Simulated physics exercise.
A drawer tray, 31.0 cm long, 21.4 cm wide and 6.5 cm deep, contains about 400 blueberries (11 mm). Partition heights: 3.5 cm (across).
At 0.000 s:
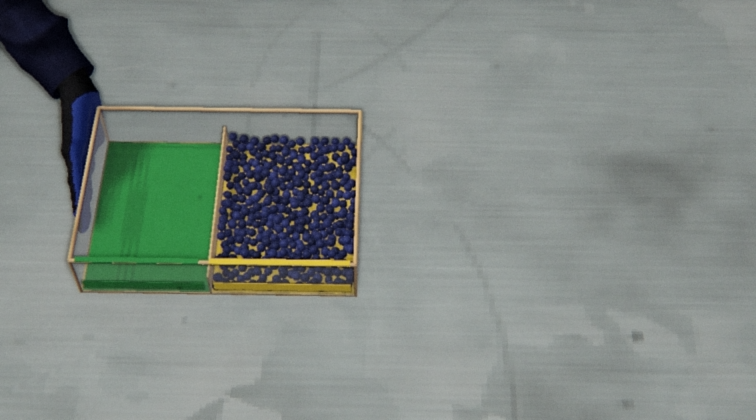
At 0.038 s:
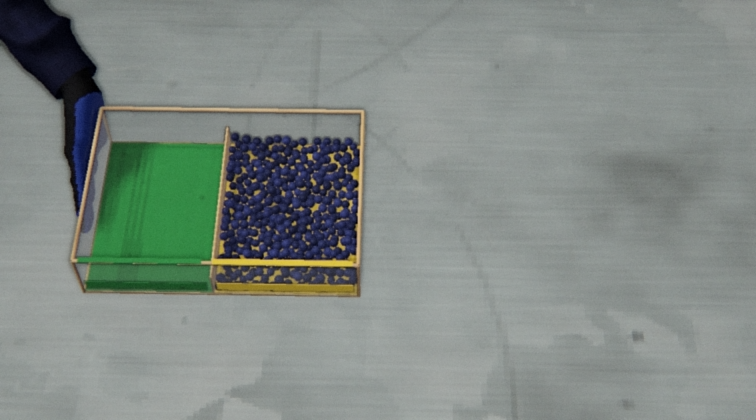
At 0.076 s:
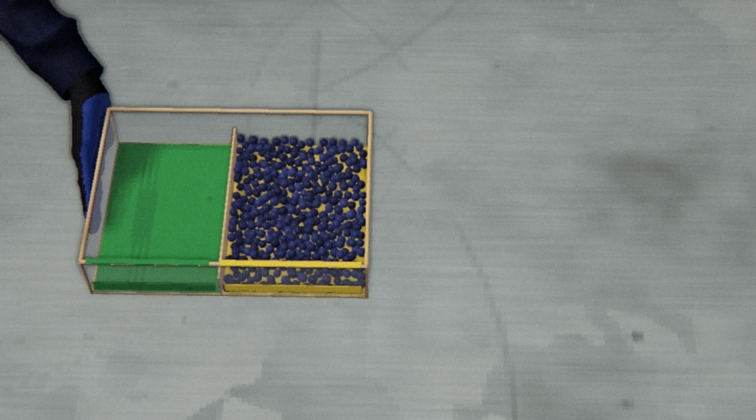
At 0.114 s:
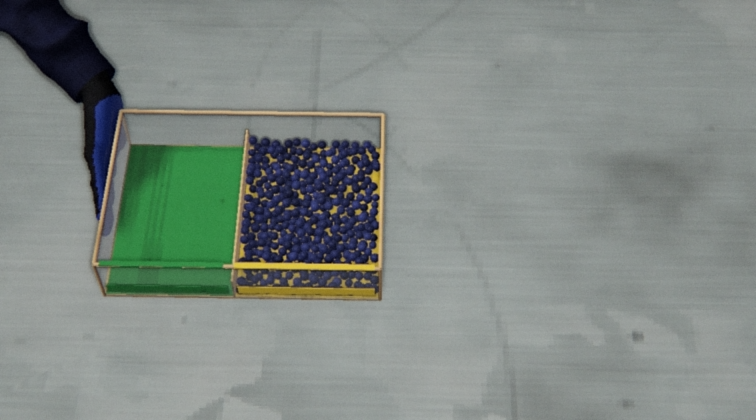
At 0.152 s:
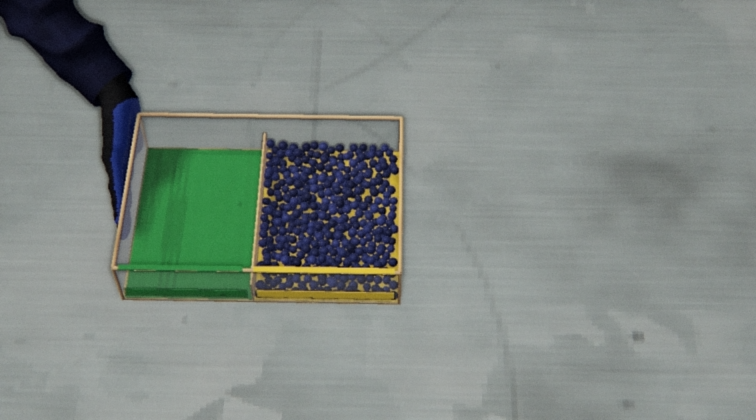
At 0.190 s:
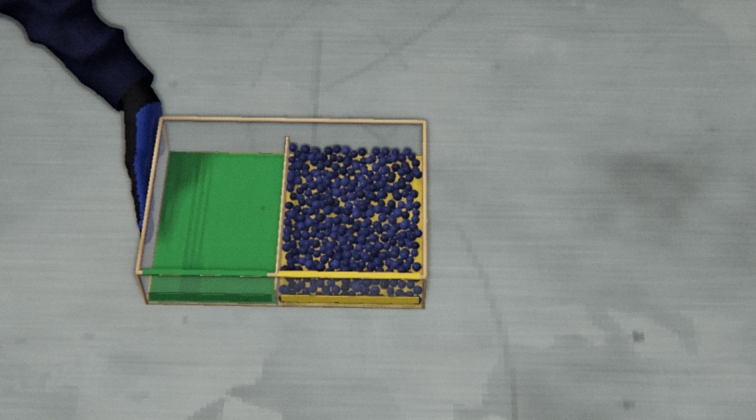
We see a gloved hand at the left side of a clear tray with an empty green section and a yellow section full of blueberries, sliding it slowly, then faster, to the right across a gray surface.
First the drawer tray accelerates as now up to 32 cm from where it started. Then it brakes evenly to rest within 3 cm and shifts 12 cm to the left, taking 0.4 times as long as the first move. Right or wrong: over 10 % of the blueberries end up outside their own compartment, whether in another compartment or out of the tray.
Wrong.
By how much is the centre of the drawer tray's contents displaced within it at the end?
Displacement: Around 4.5 cm.
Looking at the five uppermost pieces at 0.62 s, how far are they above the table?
They're around 5 cm up.
After 0.36 s, tilt 0 degrees; yellow 100 %; 0 % away from where they began.
Then, at 0.49 s, tilt 0 degrees; yellow 100 %; 0 % away from where they began.
After 0.62 s, tilt 0 degrees; yellow 100 %; 0 % away from where they began.
After 0.74 s, tilt 0 degrees; green 5 %, yellow 95 %; 5 % away from where they began.
In the end, at 1.2 s, green 5 %, yellow 95 %; 5 % away from where they began.
